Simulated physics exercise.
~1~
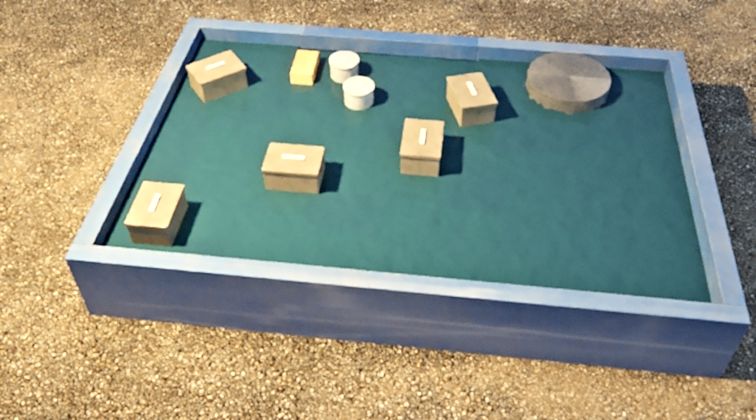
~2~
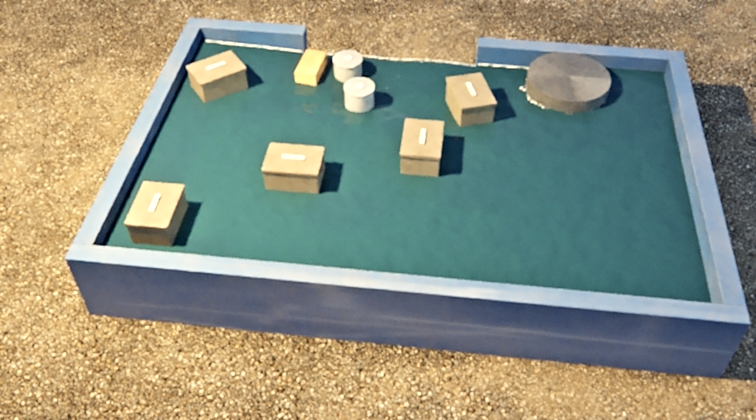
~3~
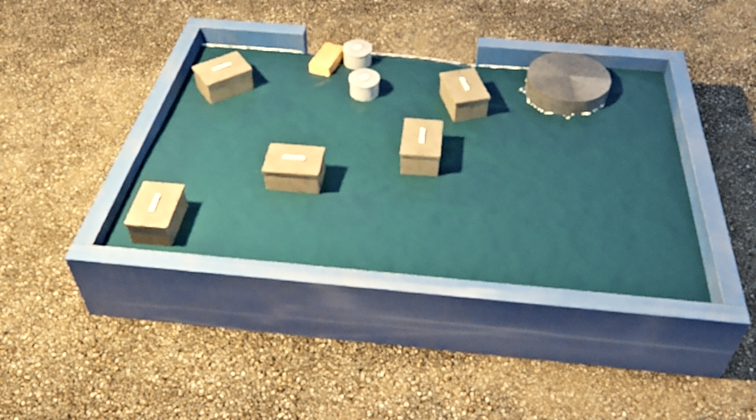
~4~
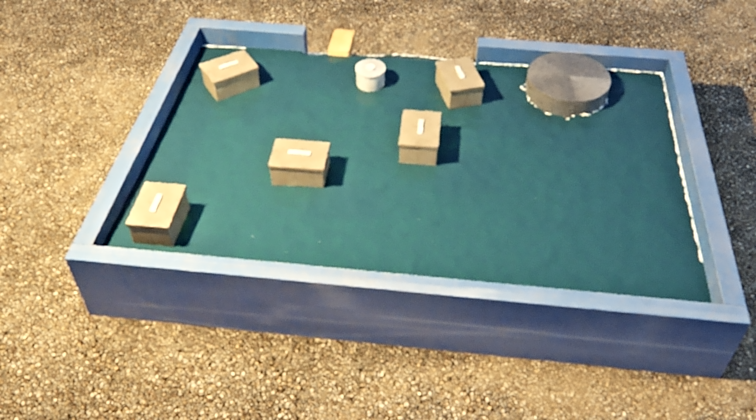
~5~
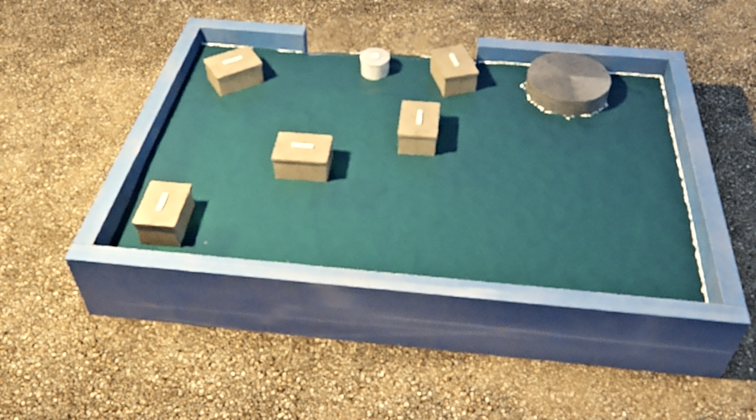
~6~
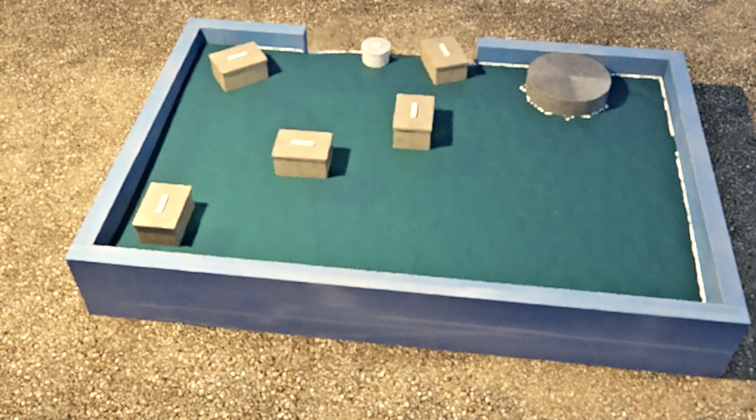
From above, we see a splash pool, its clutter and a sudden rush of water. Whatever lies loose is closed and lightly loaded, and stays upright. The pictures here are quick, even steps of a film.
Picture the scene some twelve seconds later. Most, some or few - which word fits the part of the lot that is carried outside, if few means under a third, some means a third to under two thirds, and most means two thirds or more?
Most.
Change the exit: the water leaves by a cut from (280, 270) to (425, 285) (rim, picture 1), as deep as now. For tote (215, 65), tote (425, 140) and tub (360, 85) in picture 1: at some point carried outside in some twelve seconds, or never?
One by one, that's not lost, lost, not lost.
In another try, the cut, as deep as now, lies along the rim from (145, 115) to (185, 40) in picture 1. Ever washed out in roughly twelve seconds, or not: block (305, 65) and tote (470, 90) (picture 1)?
Taking them in order, escaped and retained.
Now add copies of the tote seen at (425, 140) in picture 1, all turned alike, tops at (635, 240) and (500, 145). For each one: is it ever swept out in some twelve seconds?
First one does not escape, second one makes it out.
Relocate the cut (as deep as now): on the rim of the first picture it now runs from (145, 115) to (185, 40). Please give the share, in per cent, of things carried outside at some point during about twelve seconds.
Result: Close to 60 %.
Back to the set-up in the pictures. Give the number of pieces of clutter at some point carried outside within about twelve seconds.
That gives 6.
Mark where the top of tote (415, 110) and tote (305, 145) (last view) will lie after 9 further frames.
Expect the tops close to (409, 62) and (316, 123).
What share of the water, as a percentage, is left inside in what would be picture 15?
I'd estimate some 72 percent of the water stays.
A moment on, 4 of 8 are out; 4 afloat.
Next, 4 of 8 are out; 4 afloat.
Later, 6 of 8 are out; 2 afloat.
In the end, 6 of 8 are out; 2 afloat.
